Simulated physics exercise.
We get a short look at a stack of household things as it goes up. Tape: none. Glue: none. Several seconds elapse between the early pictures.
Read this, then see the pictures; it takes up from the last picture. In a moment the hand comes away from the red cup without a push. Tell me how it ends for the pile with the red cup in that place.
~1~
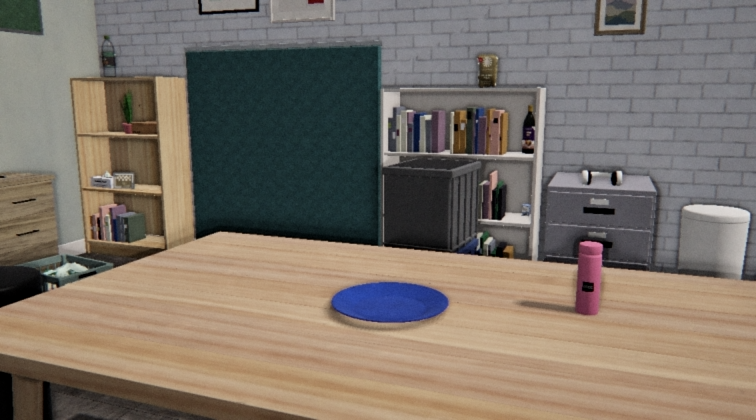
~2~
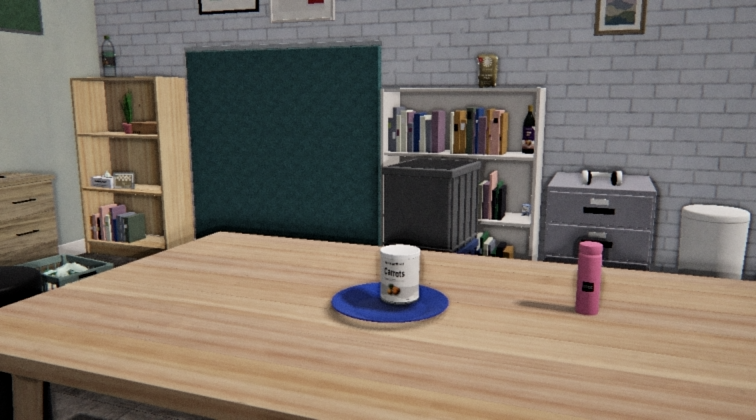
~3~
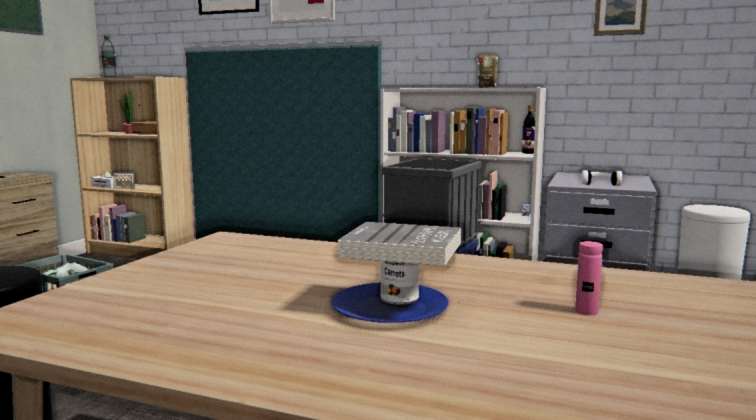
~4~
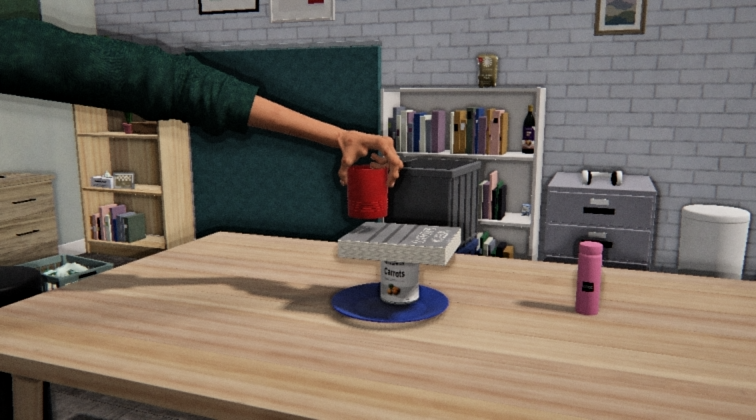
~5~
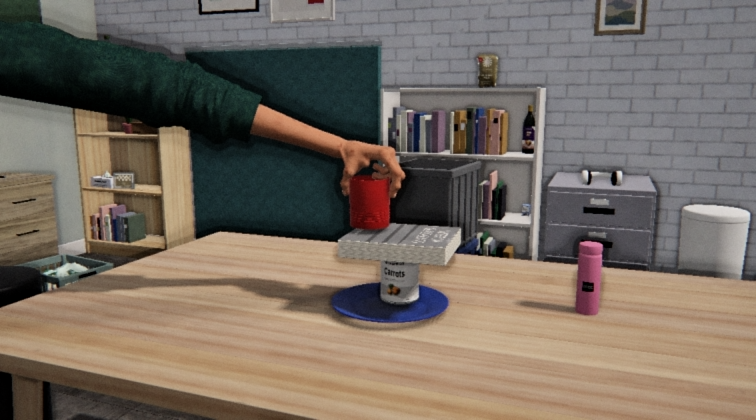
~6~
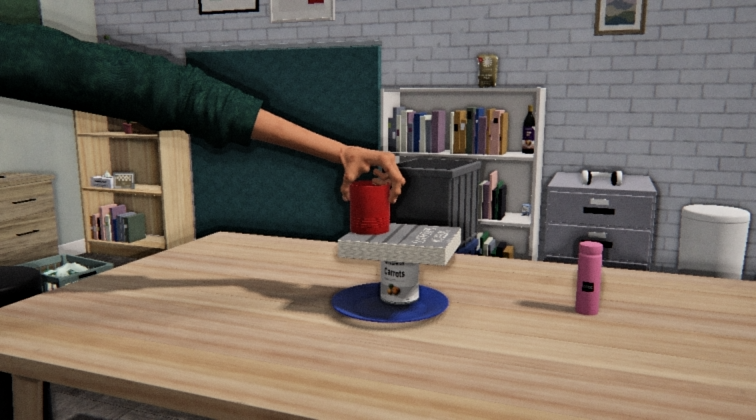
It is going to stay in one piece.
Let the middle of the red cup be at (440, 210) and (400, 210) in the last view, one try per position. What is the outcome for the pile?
On the first go it remains standing, and on the second it remains standing.
Then, 0.20 s on from there, no change.
Then, 0.50 s on from there, red cup resting near (370, 208).
In the end, all 5 unmoved. At the end, from the last picture's camera, red cup near (370, 208). The pile keeps its balance.
